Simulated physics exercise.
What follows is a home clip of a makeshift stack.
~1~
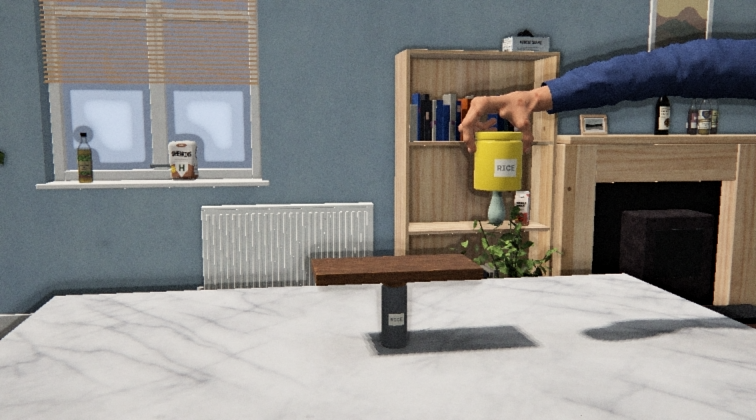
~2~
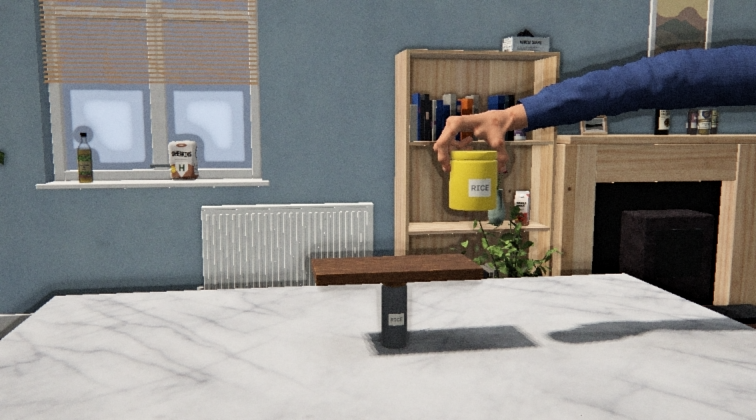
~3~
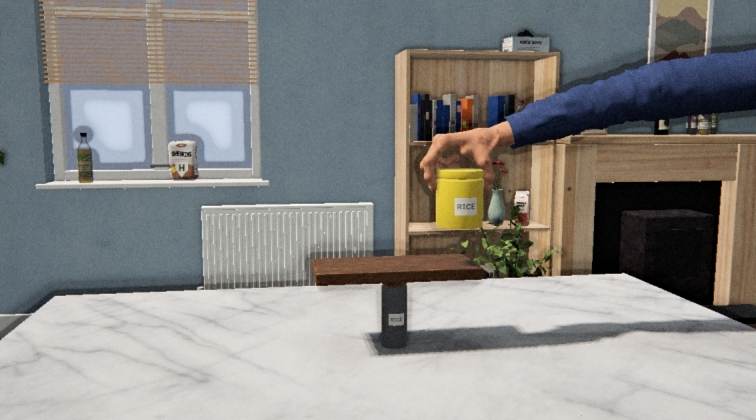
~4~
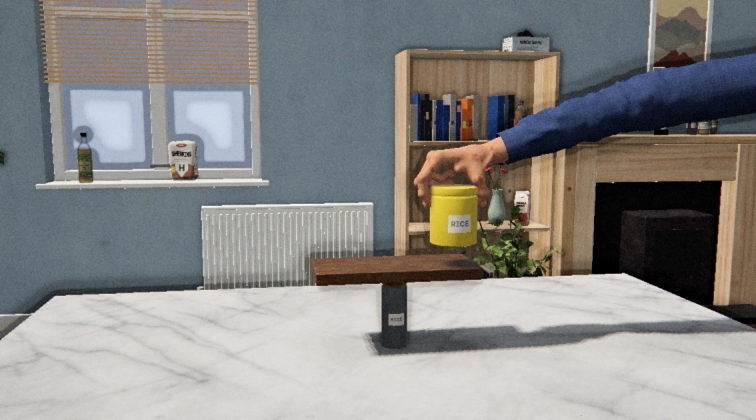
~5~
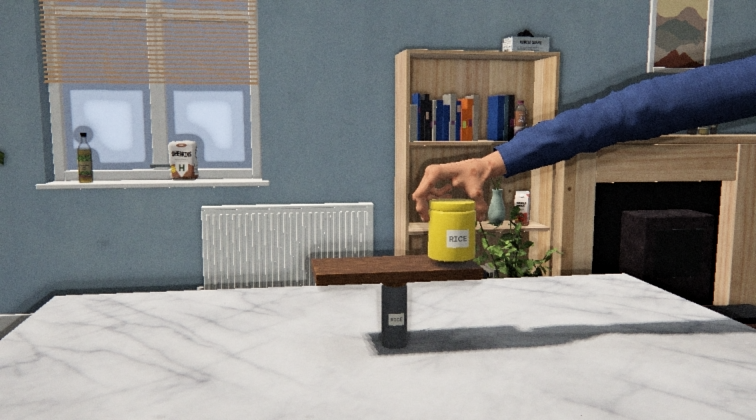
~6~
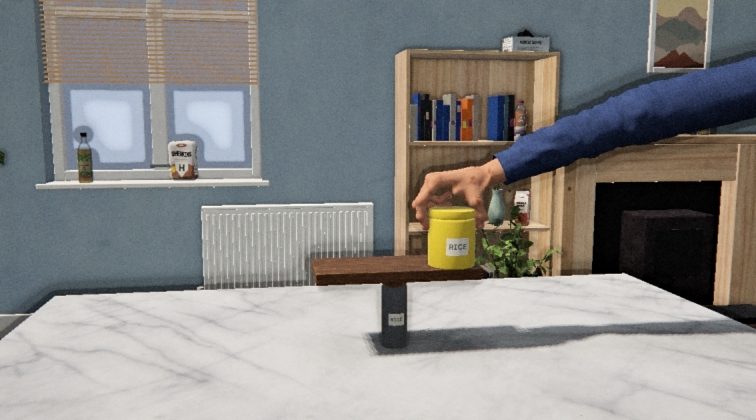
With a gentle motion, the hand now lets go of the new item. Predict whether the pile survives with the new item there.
Looks to me like it is not stable after that.
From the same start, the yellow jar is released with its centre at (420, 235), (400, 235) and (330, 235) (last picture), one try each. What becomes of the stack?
The first time it collapses, the second time it stays standing, and the third time it collapses.
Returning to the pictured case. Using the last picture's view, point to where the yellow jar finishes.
Near (518, 331).
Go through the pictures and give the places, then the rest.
In the first frame, still above its spot; yellow jar (498, 161); brown board (394, 269).
In the second frame, still above its spot; yellow jar (473, 180); brown board (394, 269).
In the third frame, still above its spot; yellow jar (460, 198); brown board (394, 269).
In the fourth frame, still above its spot; yellow jar (454, 215); brown board (394, 269).
In the fifth frame, still above its spot; yellow jar (452, 229); brown board (394, 269).
In the sixth frame, set down, still held; yellow jar (452, 237); brown board (394, 269).
Then, 0.40 s on from there, yellow jar now fallen; brown board turned 64° from how it was put.
Then, 0.60 s on from there, brown board turned 66° from how it was put; grey shaker turned 3° from how it was put.
Then, 0.90 s on from there, brown board and grey shaker now fallen.
In the end, fallen, brown board, yellow jar and grey shaker. At the end, from the last picture's camera, yellow jar near (518, 331). The stack loses its balance.
